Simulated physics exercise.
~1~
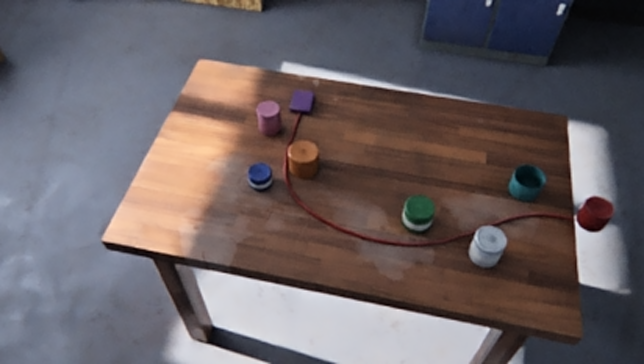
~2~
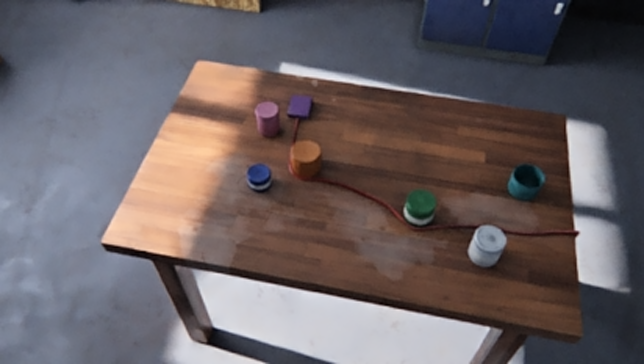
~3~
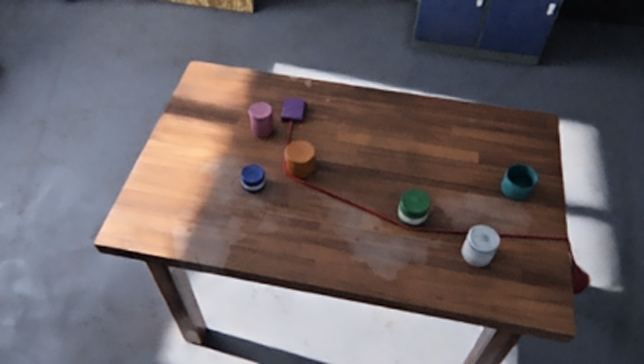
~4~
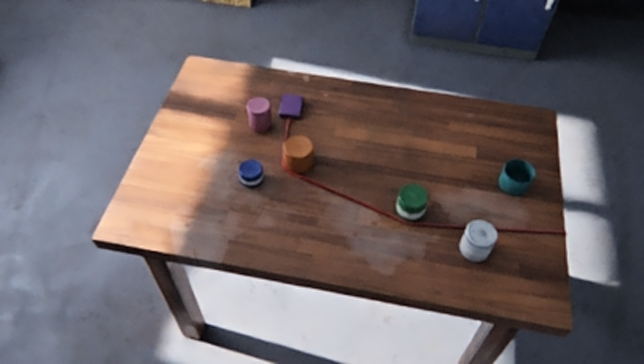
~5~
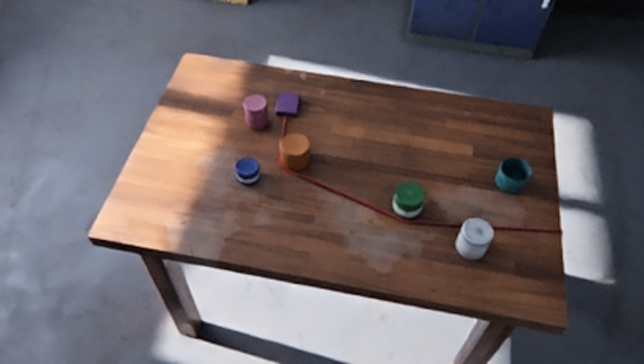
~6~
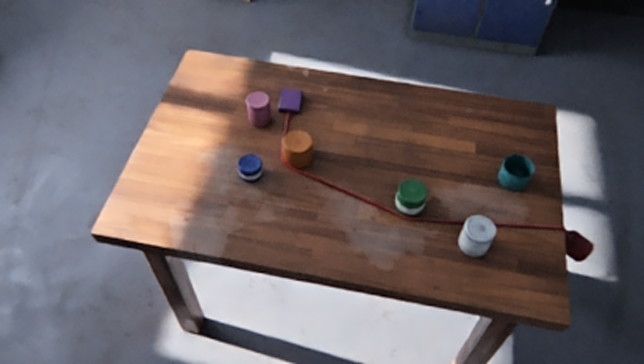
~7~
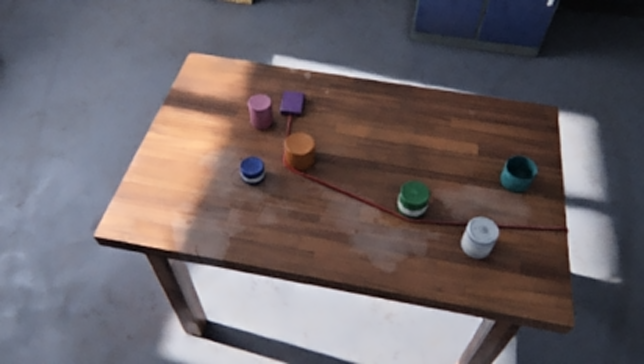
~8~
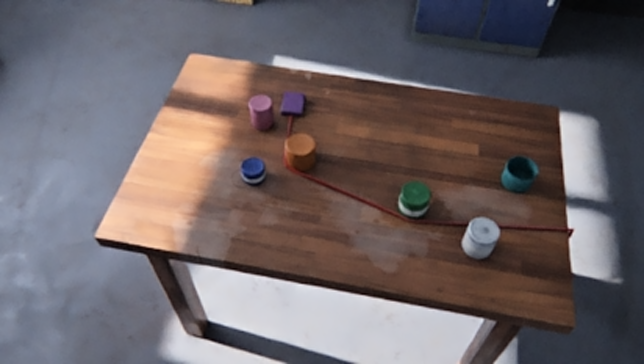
A wooden workbench stands on a grey floor, seen from above by a slightly swaying camera, with blue cabinets behind. A pink tub, purple phone, orange tub and blue canister sit toward the left, a green canister and white tin right of centre, and a teal cup near the right end. A red cable curves from the phone past the orange tub to a red speaker at the right edge. The speaker drops over the edge, and the cable pulls straighter. It swings into view below the edge, then reappears higher before passing from sight. The other things remain on top, the cable still stretched over the edge.
